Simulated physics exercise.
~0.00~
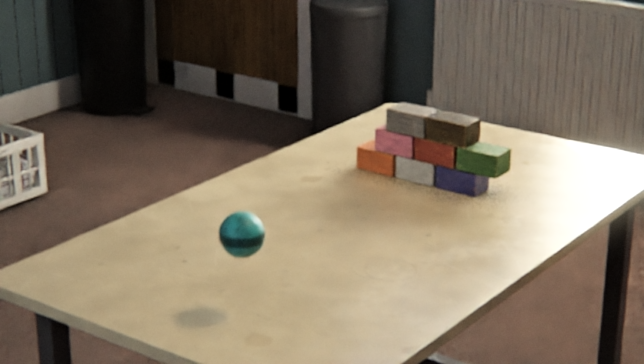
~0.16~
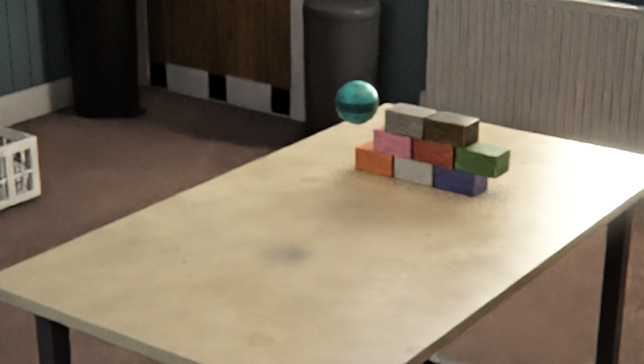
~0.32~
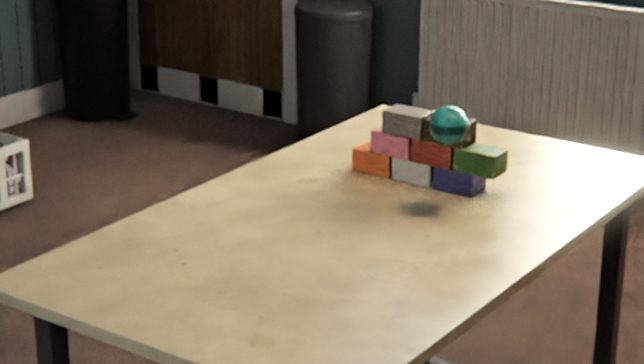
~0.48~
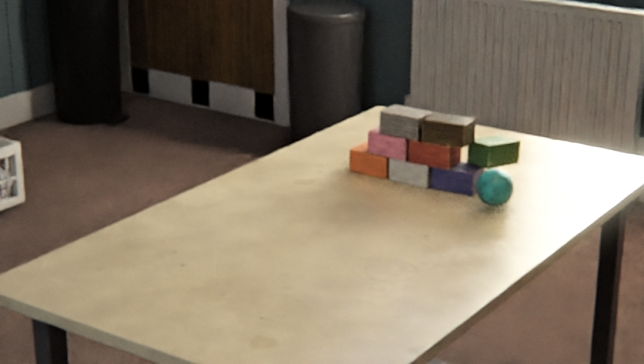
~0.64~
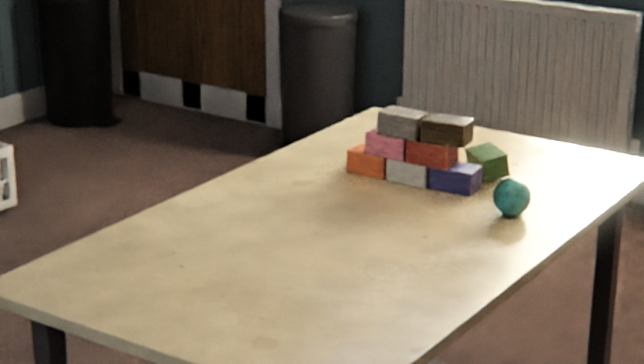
A turquoise ball flies over a pale wooden table, seen from above at an angle in a room with a brown carpet, a radiator and a dark bin behind. Toward the far end stands a small stack of coloured blocks, with orange, white and blue at the bottom, pink, red and green above, and grey and dark brown on top. The ball rises to the right, passes in front of the stack and drops toward its right side. The green block is knocked loose and tilts. It ends slightly turned beside the stack, while the ball sits to the right and the other blocks stay in place.
